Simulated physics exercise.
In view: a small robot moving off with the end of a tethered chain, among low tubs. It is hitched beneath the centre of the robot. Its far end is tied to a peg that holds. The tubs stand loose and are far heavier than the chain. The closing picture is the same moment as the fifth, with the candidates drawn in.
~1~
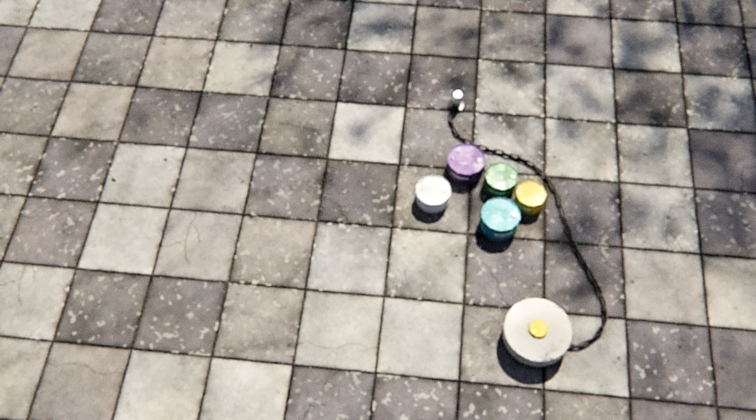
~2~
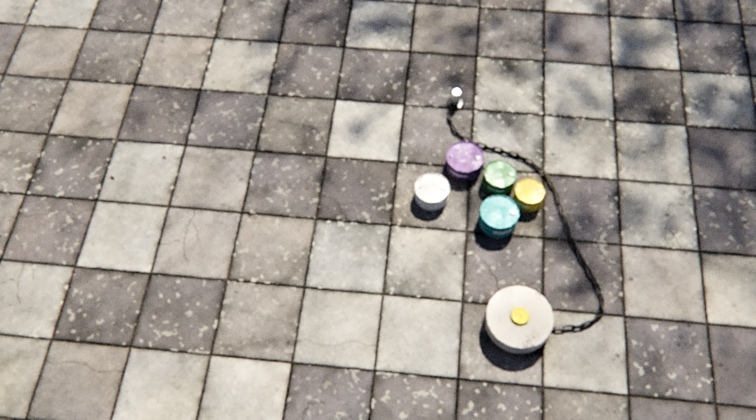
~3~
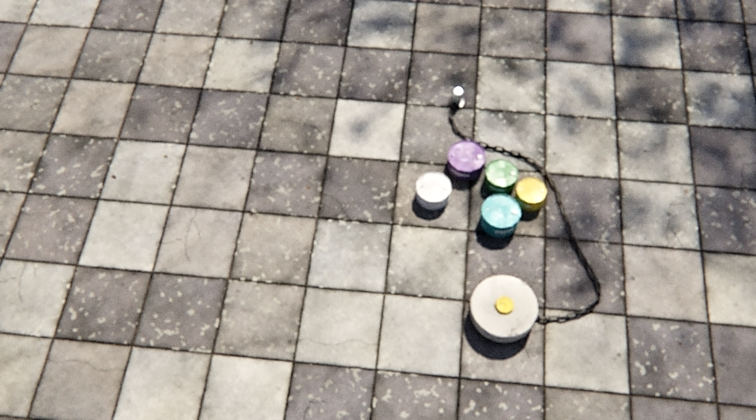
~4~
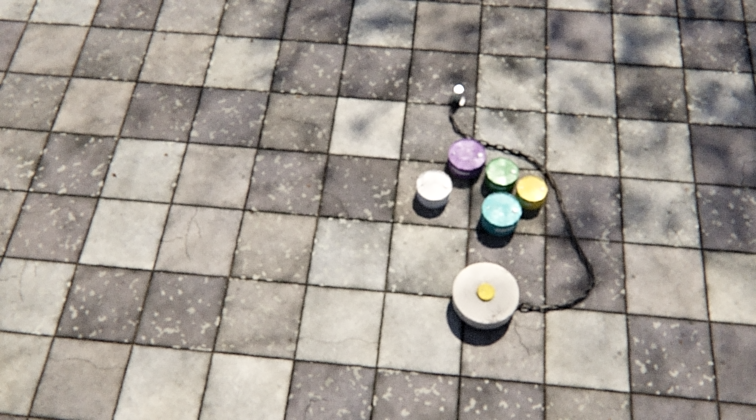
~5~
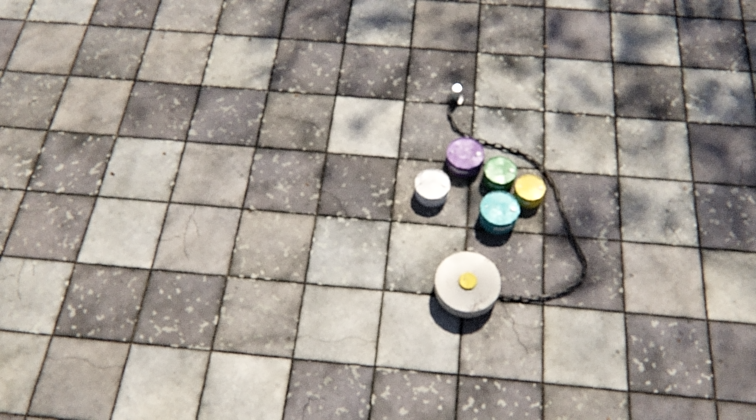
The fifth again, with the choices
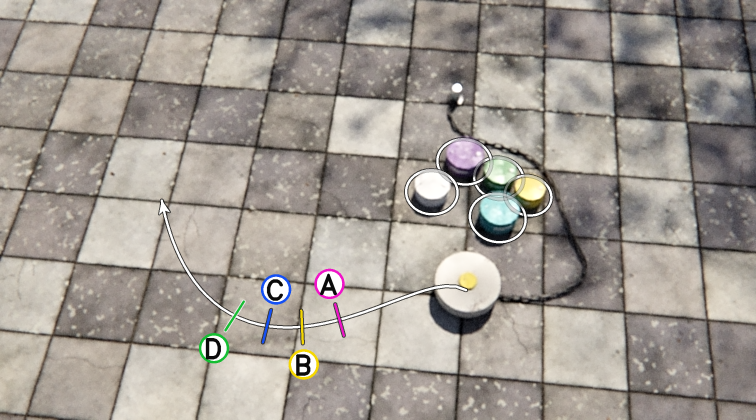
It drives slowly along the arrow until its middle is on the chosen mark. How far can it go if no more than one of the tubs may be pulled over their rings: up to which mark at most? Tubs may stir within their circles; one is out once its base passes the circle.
It can go as far as A.
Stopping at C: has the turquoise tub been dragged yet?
By then, yes.
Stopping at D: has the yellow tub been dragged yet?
By then, yes.
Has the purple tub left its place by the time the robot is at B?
By then, no.
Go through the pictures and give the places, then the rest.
Purple tub (466, 164); turquoise tub (500, 219); white tub (433, 194), in the first frame.
Robot (518, 320); peg (456, 98), in the second frame.
Robot (503, 310); yellow tub (530, 194), in the third frame.
Robot (485, 297); turquoise tub (501, 214), in the fourth frame.
Robot (467, 286); peg (456, 94); green tub (500, 174); yellow tub (529, 191), in the fifth frame.
On the marked copy, A at (339, 320); B at (302, 327); C at (267, 326); D at (235, 316); the route from (466, 290) via (270, 326) to (162, 201).
Following A. Soon after the start, robot (420, 287).
Later, robot (378, 303).
In the end, robot (339, 315); yellow tub (523, 192); none over the rings.
As for the rest, B has two over the rings; C has four over the rings; D has five over the rings.
